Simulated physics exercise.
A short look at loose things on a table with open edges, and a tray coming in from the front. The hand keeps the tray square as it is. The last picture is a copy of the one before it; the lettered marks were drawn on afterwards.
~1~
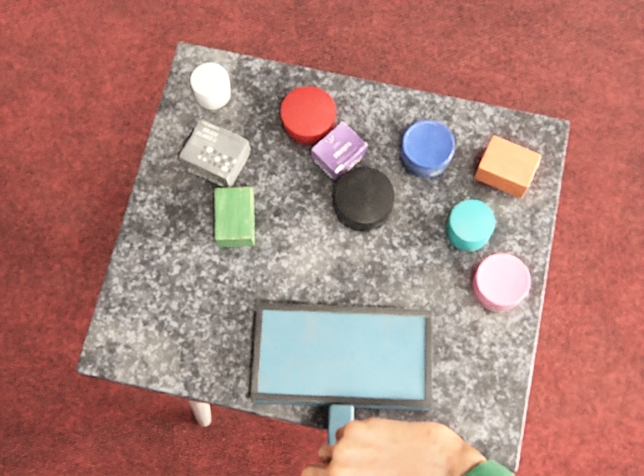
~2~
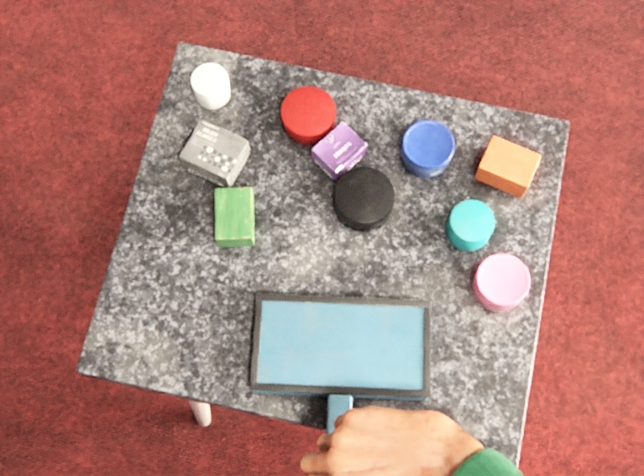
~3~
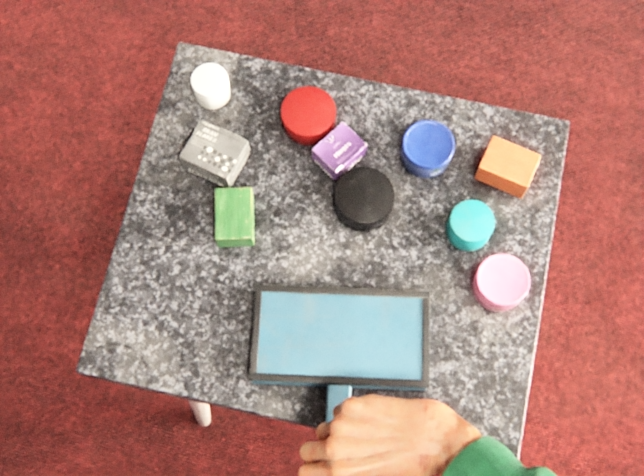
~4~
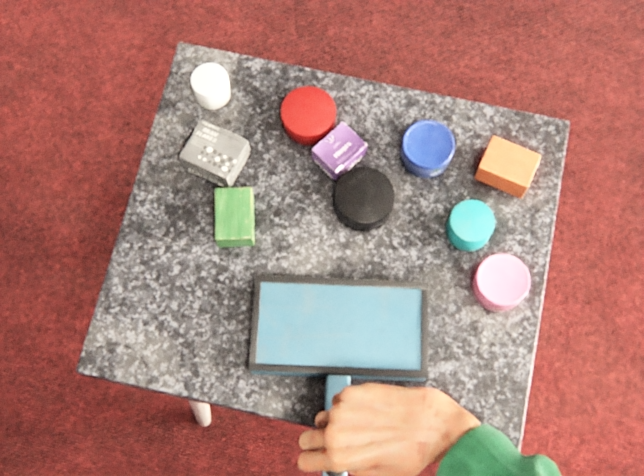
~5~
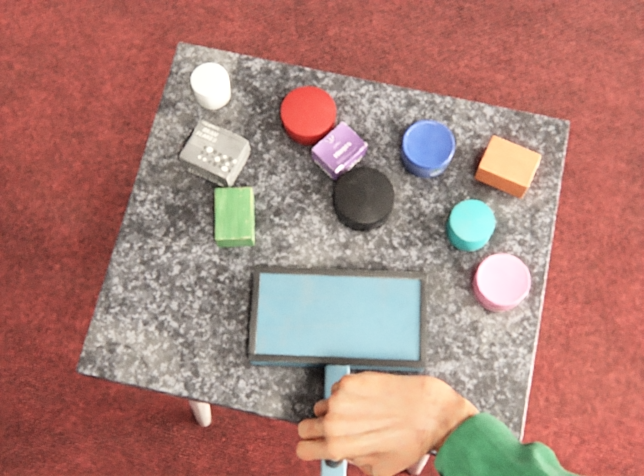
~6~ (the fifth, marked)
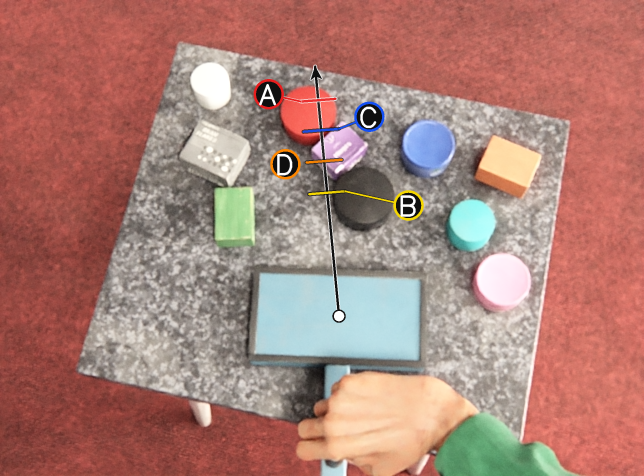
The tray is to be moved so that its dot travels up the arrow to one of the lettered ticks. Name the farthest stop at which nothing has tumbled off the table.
No farther than D.
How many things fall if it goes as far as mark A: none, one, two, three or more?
Three or more.
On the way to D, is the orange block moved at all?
By then, no.
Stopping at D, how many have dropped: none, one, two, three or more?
By then, none.
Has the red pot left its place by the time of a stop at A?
Yes.
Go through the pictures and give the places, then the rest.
The first picture shows red pot (308, 116); turquoise tin (470, 226); black pot (364, 200).
The second picture shows tray (342, 345); white pot (211, 86).
The third picture shows tray (341, 335); orange block (508, 167).
The fourth picture shows tray (340, 326); pink tub (500, 283).
The fifth picture shows tray (339, 316); grey packet (216, 155); red pot (308, 116); turquoise tin (470, 226).
On the copy, A at (318, 100); B at (327, 193); C at (321, 130); D at (324, 161); the arrow from (339, 316) to (315, 66); the white dot at (339, 316).
On D. First, tray (333, 260); grey packet (208, 143); green block (225, 198).
Then, tray (327, 204); purple box (338, 95); red pot (292, 91).
Finally, tray (324, 166); purple box (334, 73); black pot (377, 100); nothing has fallen.
By contrast, A drops the red pot, black pot and purple box; B is safe but short; C drops the black pot and purple box.
